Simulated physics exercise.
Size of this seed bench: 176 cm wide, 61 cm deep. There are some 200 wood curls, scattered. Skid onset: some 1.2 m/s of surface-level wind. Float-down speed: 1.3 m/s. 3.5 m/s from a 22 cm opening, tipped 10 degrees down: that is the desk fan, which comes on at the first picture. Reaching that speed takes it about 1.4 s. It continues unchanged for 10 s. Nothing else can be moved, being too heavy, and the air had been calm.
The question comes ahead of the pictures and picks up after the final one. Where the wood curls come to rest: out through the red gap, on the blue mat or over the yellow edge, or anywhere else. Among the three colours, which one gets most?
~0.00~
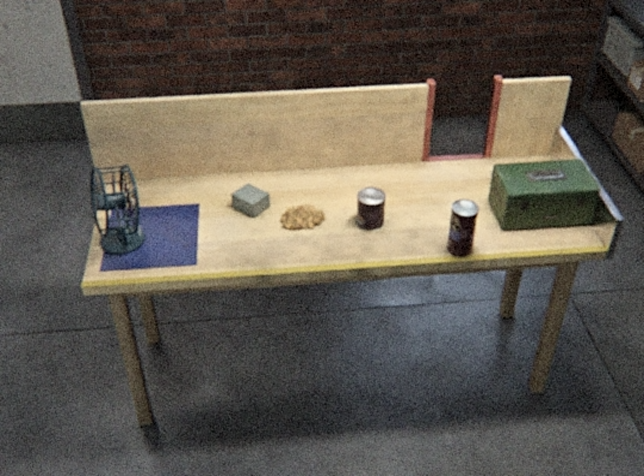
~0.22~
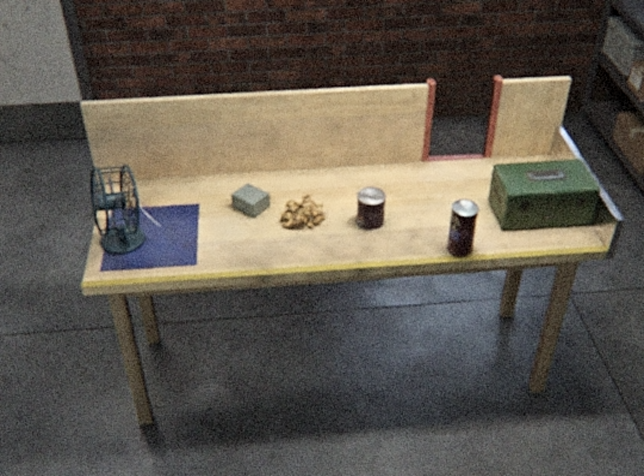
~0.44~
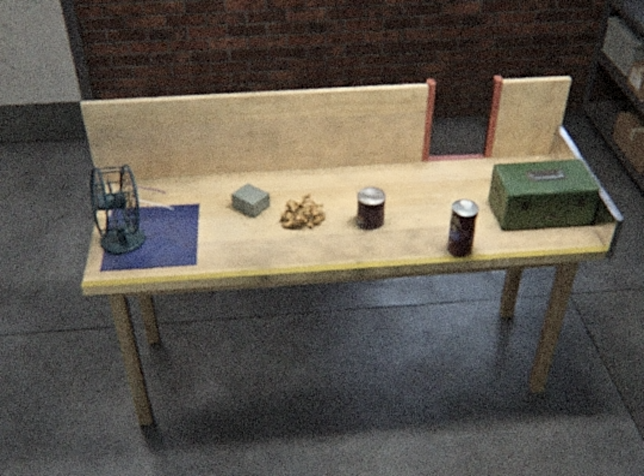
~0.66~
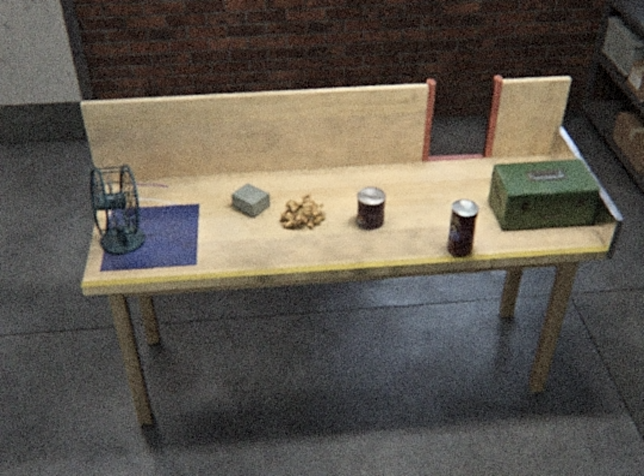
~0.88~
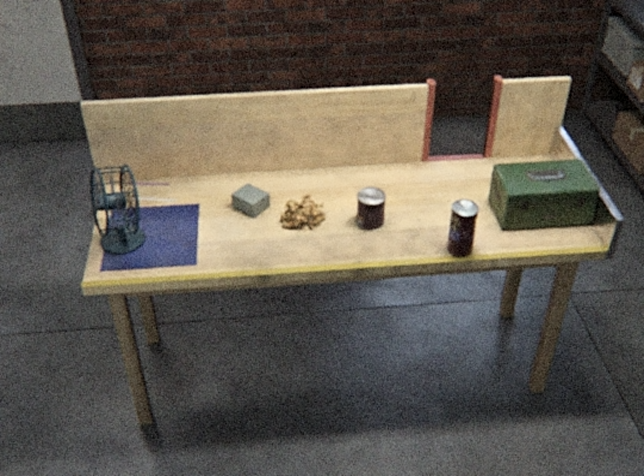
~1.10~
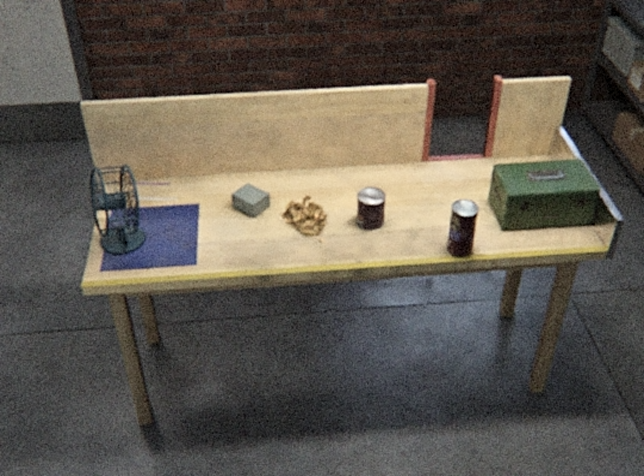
The yellow one gets the most.
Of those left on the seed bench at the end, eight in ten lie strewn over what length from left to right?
50 cm, give or take.
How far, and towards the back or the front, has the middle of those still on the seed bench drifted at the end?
The middle moved backwards, roughly 5 cm.
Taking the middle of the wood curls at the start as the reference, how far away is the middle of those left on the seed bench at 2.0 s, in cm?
Centre offset: Approx. 70 cm.
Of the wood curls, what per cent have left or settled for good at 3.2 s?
Roughly 50 per cent of them.
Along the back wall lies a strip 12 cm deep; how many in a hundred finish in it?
Around 0 in a hundred.
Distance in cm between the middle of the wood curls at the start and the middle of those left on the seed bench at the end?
Distance: Approx. 80 cm.
After 2.0 s, 76 % are on the move or not yet settled, 0 % are out through the red gap, 31 % over the yellow edge and 0 % on the blue mat; the middle of those still in play is near (487, 200).
After 3.2 s, 50 % are on the move or not yet settled, 0 % are out through the red gap, 36 % over the yellow edge and 0 % on the blue mat; the middle of those still in play is near (514, 193).
After 5.5 s, 42 % are on the move or not yet settled, 0 % are out through the red gap, 36 % over the yellow edge and 0 % on the blue mat; the middle of those still in play is near (514, 194).
After 10.0 s, at the end, 0 % are out through the red gap, 42 % over the yellow edge and 0 % on the blue mat; the middle of those still in play is near (519, 193).
